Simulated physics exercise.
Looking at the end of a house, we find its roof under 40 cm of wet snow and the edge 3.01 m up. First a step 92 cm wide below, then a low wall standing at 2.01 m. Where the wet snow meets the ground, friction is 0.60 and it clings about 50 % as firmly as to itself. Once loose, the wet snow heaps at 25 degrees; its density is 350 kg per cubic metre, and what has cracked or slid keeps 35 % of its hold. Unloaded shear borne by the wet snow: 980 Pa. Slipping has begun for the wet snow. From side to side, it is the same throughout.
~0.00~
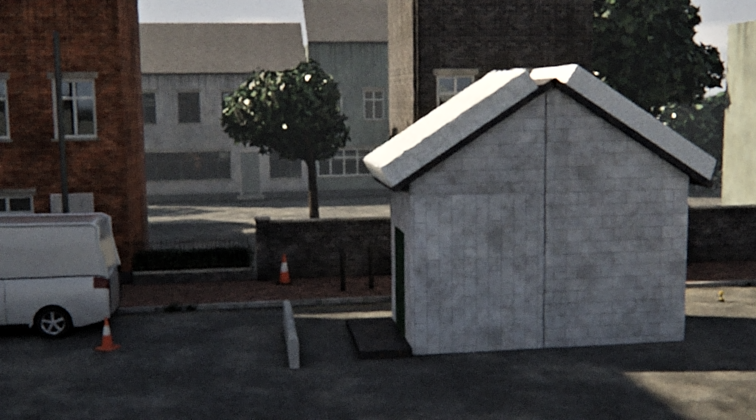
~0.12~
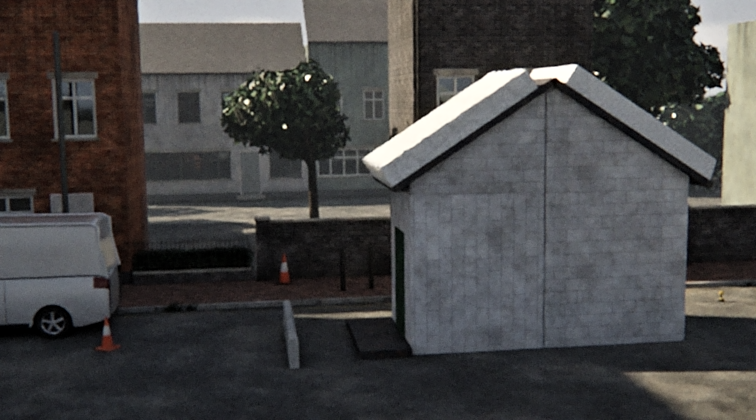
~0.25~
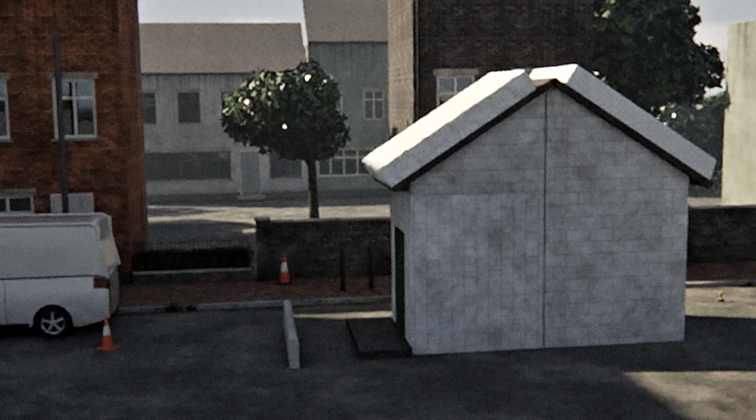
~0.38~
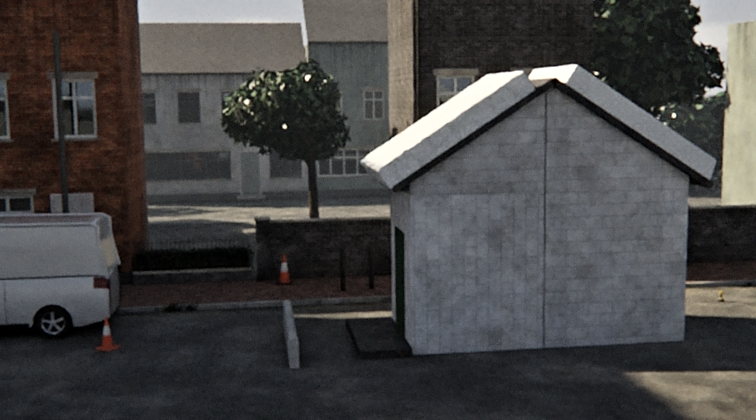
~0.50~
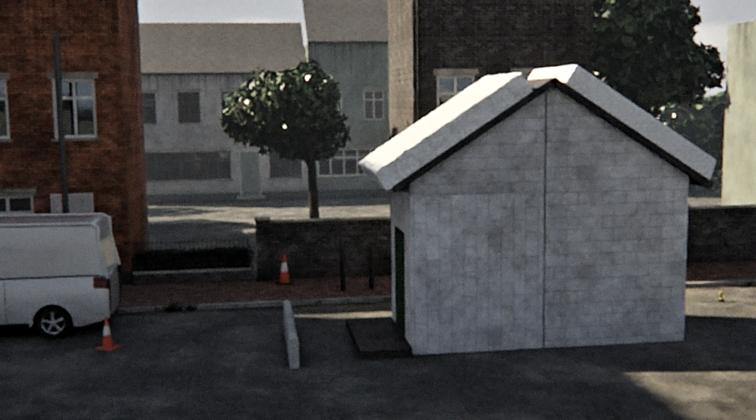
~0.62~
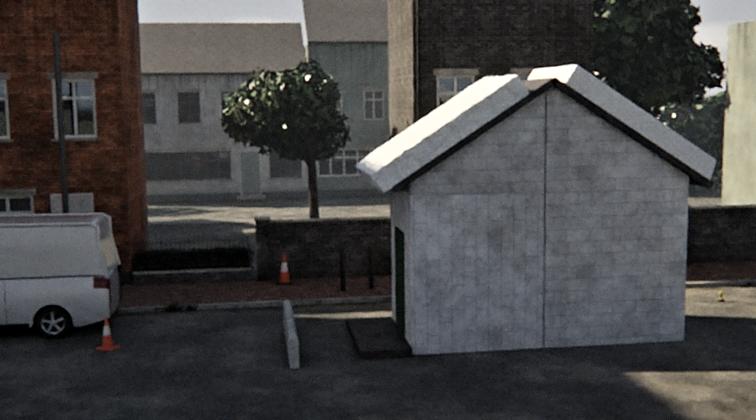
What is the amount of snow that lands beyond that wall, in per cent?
About 21 %.
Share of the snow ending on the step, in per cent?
Some 10 per cent.
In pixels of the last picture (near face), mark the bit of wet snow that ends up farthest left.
At roughly (189, 366).
After 1.06 s, 89 % is still on the roof and 0 % is past the low wall.
After 1.57 s, 74 % is still on the roof and 0 % is past the low wall.
After 2.09 s, 46 % is still on the roof and 0 % is past the low wall.
After 2.60 s, none is still on the roof and 1 % is past the low wall.
After 4.10 s, at the end, none is still on the roof and 21 % is past the low wall.
